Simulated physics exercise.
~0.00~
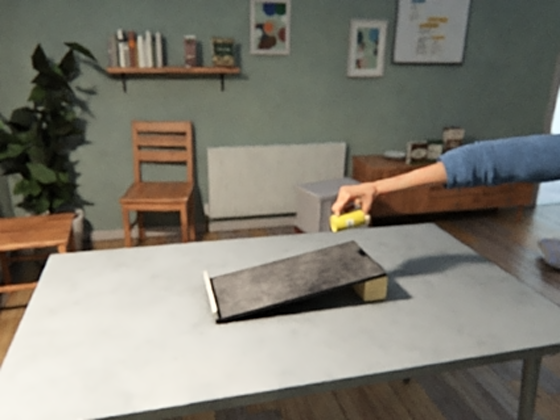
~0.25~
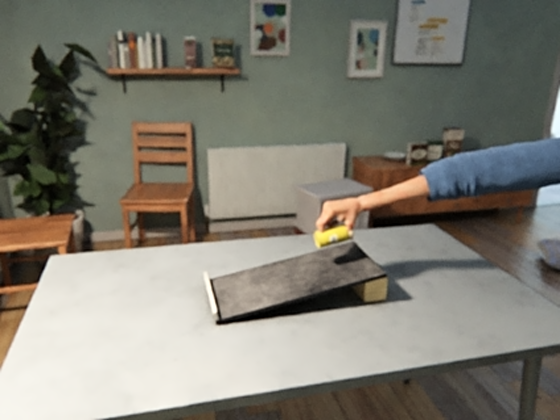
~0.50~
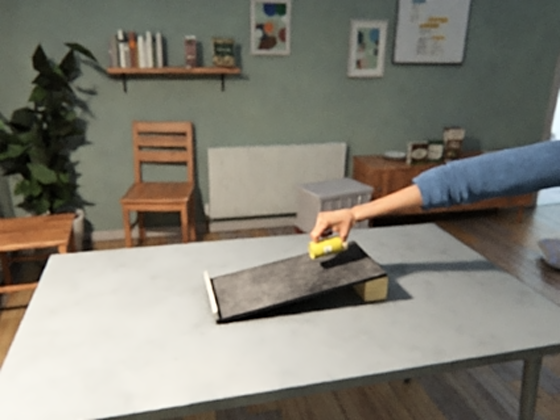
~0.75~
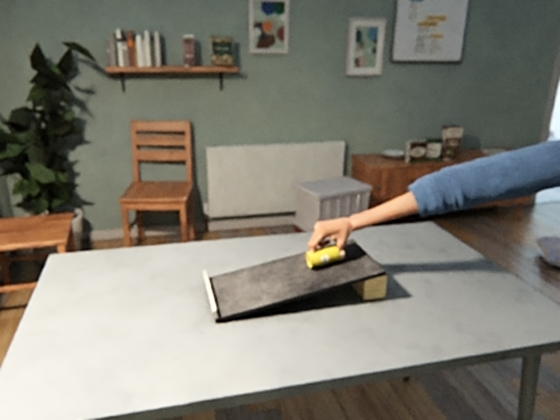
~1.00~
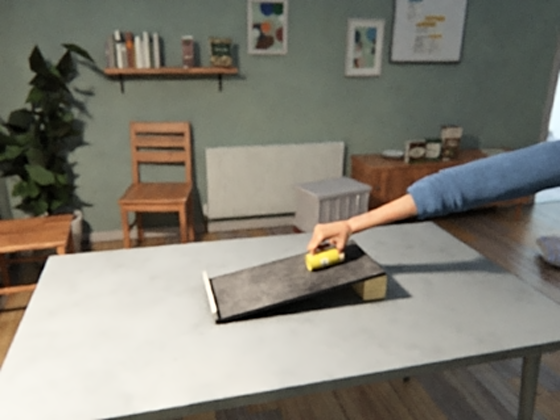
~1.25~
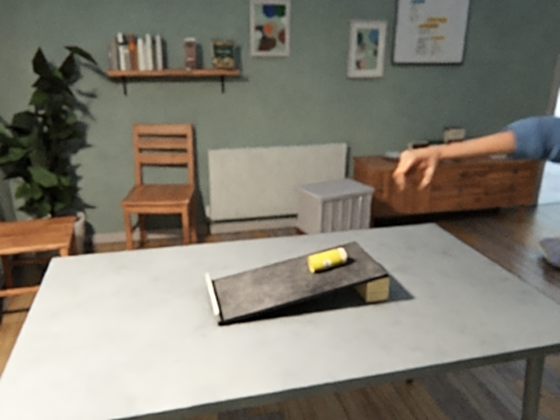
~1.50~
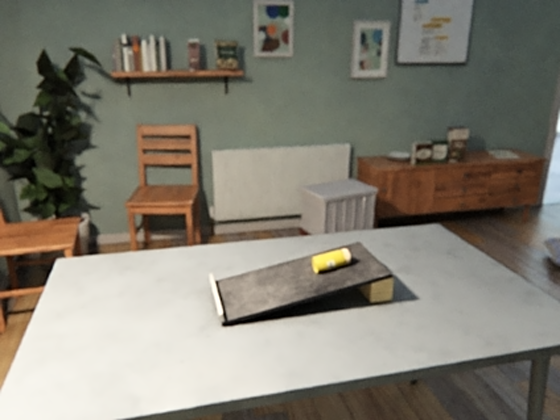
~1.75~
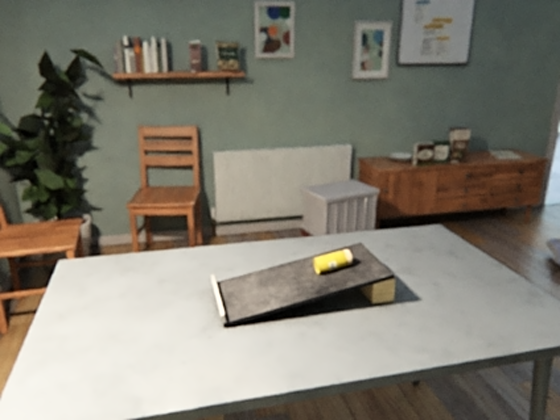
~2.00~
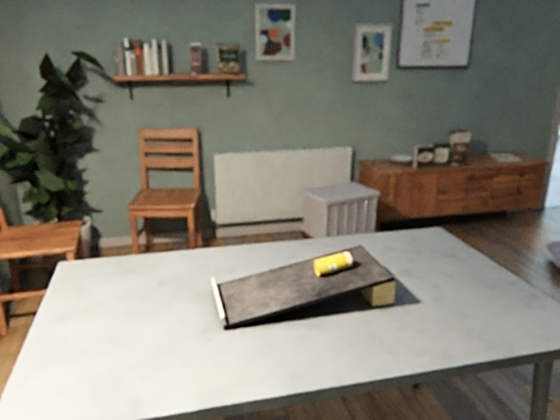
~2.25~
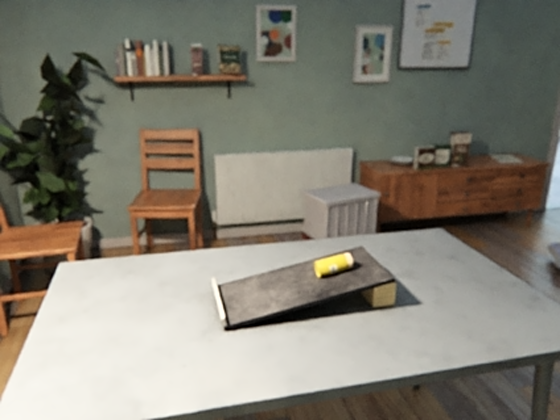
In a room with a wooden chair and a plant, a hand lowers a yellow shaker onto its side near the raised end of a dark sloping board on a table, then lets go and withdraws, and the shaker stays resting on the slope.
